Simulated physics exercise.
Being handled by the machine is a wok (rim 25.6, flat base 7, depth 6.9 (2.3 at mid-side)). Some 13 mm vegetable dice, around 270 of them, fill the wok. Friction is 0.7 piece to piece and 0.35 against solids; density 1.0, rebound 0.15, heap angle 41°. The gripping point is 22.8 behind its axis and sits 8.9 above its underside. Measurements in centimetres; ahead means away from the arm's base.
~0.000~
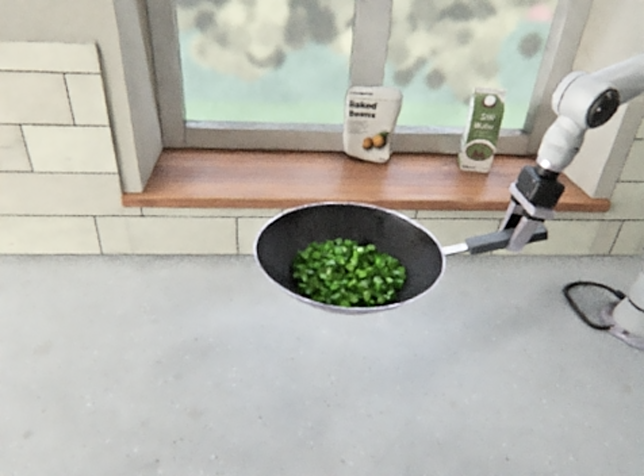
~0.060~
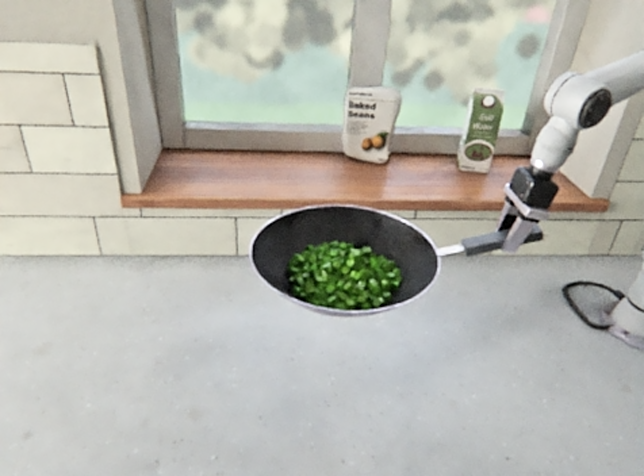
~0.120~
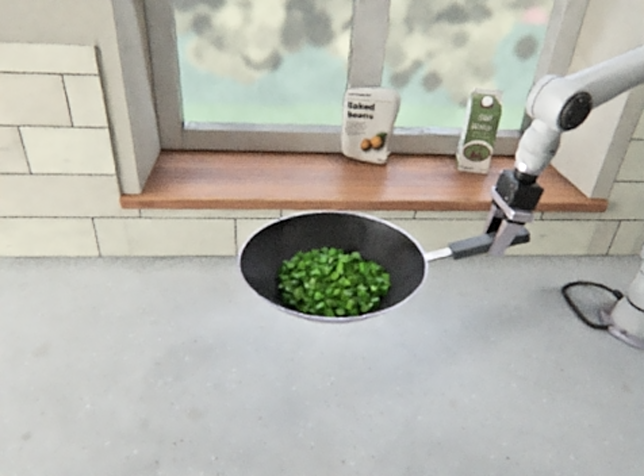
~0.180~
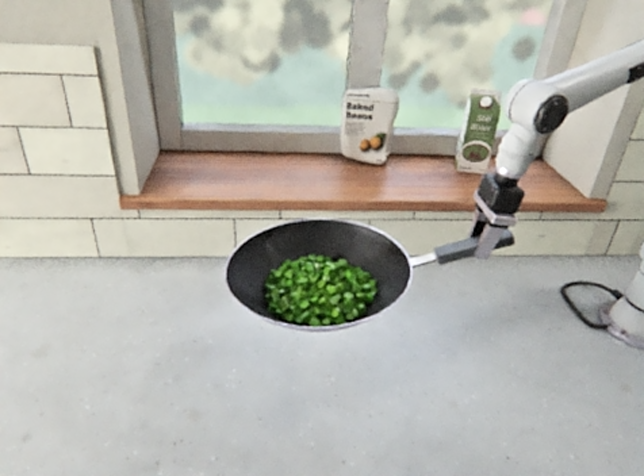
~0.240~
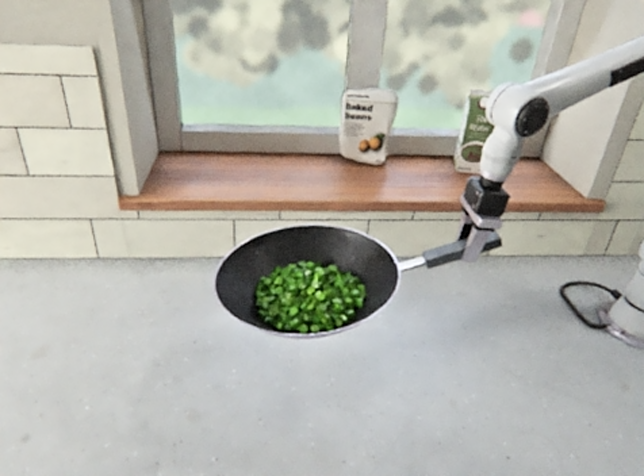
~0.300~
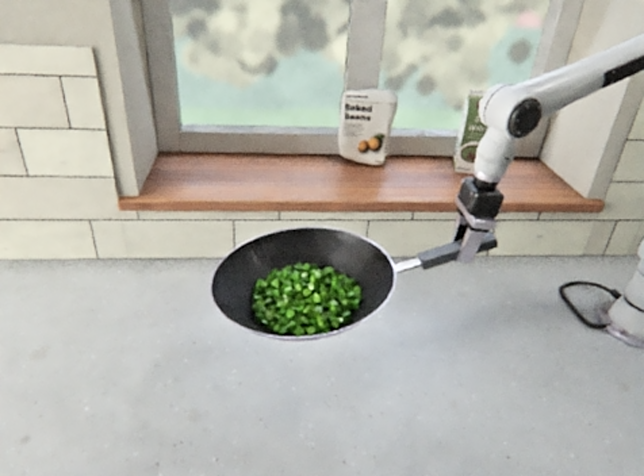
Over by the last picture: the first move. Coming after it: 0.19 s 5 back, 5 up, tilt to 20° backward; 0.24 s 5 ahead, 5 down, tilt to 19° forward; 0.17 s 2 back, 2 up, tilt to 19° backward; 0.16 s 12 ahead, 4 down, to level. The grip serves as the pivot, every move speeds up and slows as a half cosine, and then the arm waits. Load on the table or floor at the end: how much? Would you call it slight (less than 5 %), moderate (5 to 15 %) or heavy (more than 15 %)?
I would call it heavy.
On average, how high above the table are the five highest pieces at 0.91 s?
44 cm, more or less.
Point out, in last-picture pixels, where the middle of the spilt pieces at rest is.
(117, 397).
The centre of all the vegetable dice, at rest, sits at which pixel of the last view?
Centre at rest: About (215, 393).
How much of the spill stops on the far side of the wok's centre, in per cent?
Roughly 60 per cent.
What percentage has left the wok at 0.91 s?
30 %.
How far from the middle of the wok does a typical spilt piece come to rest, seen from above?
Roughly 30 cm.
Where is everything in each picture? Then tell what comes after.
In the first frame, the wok middle at (347, 270), level; upper third of the load around (347, 268), from x 295 to 400, top at y 245; 266 in the wok.
In the second frame, the wok middle at (343, 272), level; upper third of the load around (343, 270), from x 290 to 395, top at y 245.
In the third frame, the wok middle at (332, 278), tilted 2° forward; upper third of the load around (337, 277), from x 280 to 385, top at y 250.
In the fourth frame, the wok middle at (319, 286), tilted 4° forward; upper third of the load around (332, 284), from x 270 to 370, top at y 260.
In the fifth frame, the wok middle at (308, 292), tilted 5° forward; upper third of the load around (322, 289), from x 260 to 360, top at y 265.
In the sixth frame, the wok middle at (305, 295), tilted 6° forward; upper third of the load around (320, 292), from x 255 to 360, top at y 270; 266 in the wok.
After 0.60 s, tilted 2° backward, highest piece 41 above the table; 105 in the wok, 161 in flight or on a rim.
After 0.91 s, tilted 19° backward, highest piece 45 above the table; 185 in the wok, 70 on the table or floor, 11 in flight or on a rim.
After 1.26 s, level, highest piece 58 above the table; 93 in the wok, 76 on the table or floor, 97 in flight or on a rim.
After 2.31 s, level, highest piece 21 above the table; 173 on the table or floor, 93 in the wok.
In the end, 173 on the table or floor, 93 in the wok. That is 65 % on the table or floor.
